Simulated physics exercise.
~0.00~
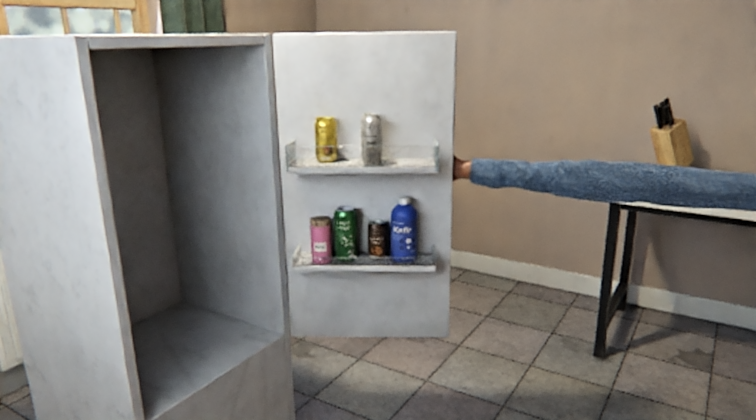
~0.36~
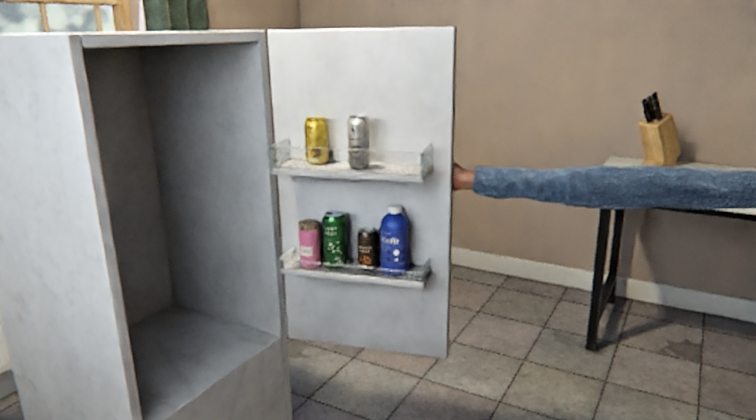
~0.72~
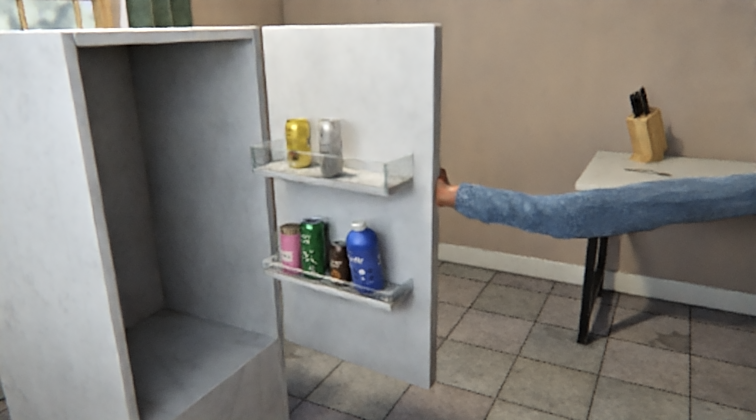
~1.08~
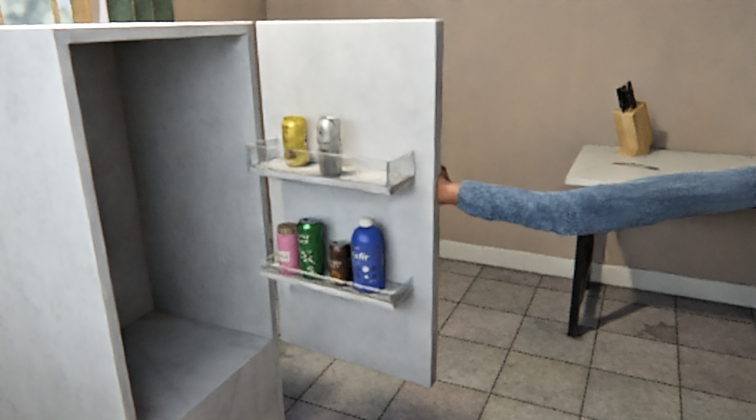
A pale cooler door, standing wide open to the right of its empty grey cabinet, is seen from the front in a tiled room with a knife block on a table at right. Its upper rack holds a yellow can and a white can; the lower holds a pink jar, a green can, a brown can and a blue bottle. A hand in a blue denim sleeve swings the door partway toward closed, carrying everything leftward. The door stops, still well open, and the blue bottle leans slightly. It then stands upright again, and all six items remain behind the rails.
